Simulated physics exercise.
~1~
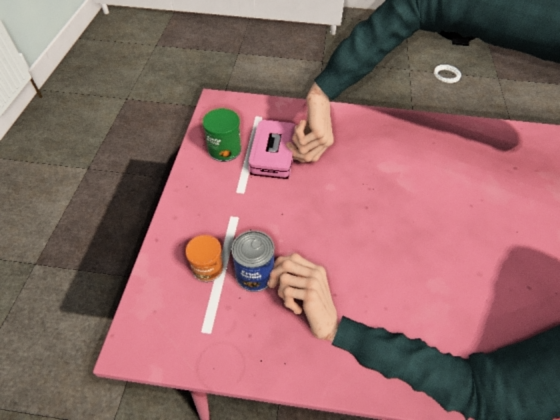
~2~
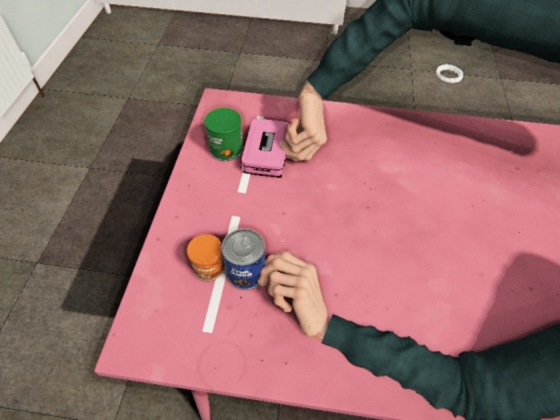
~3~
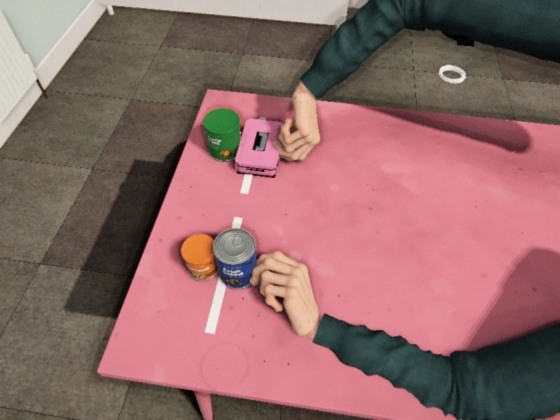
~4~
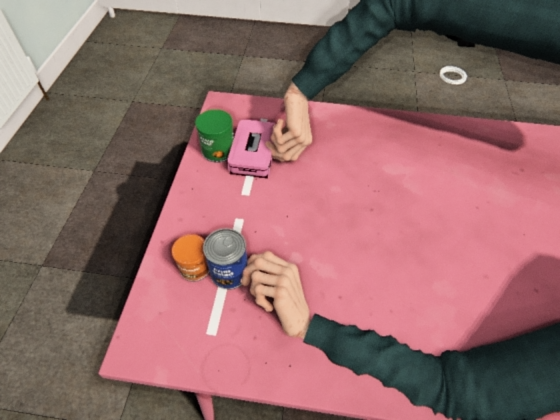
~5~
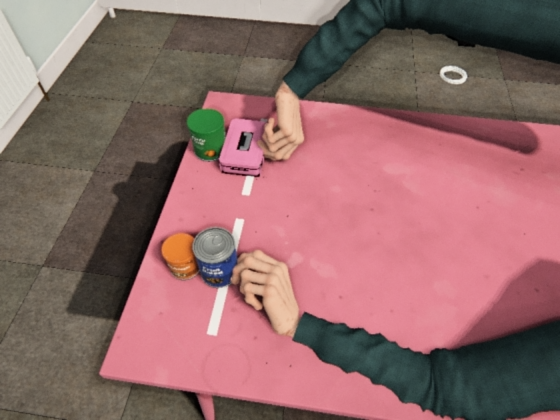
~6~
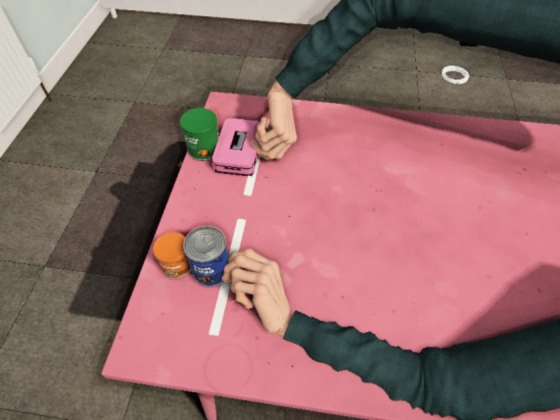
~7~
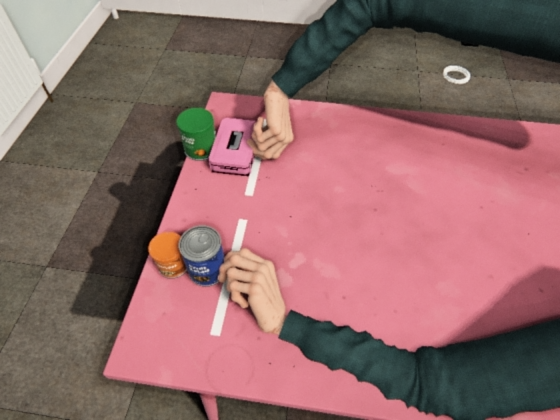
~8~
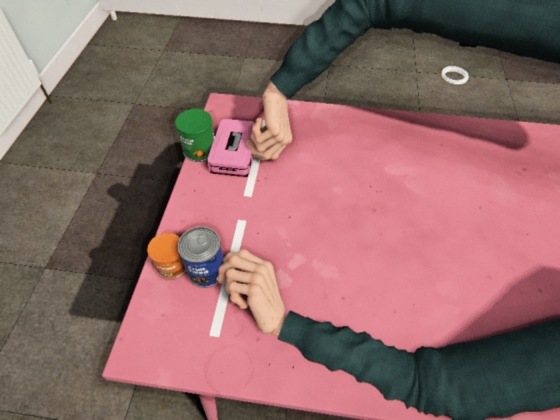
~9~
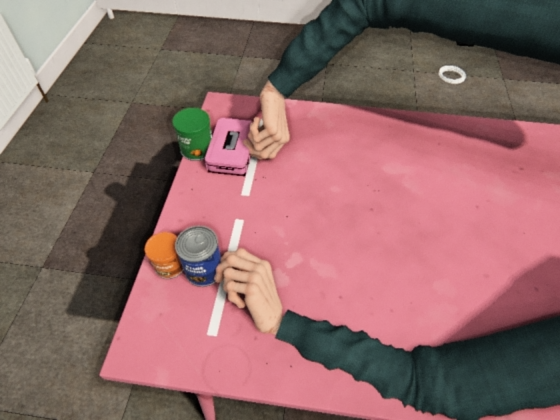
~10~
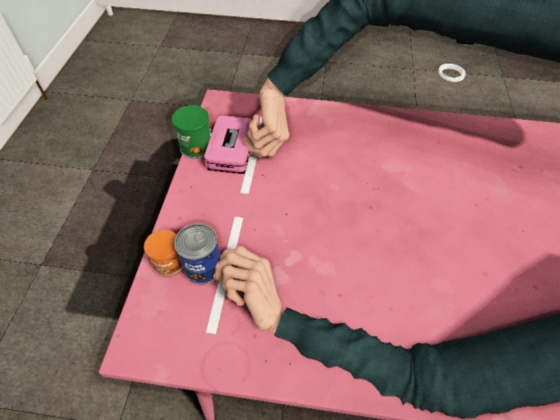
We see two hands on a pink table slide a pink case and a blue pot left, past white tape strips, pushing a green pot and an orange tin towards the table's left edge, where the hands stop and all four objects remain on the table.
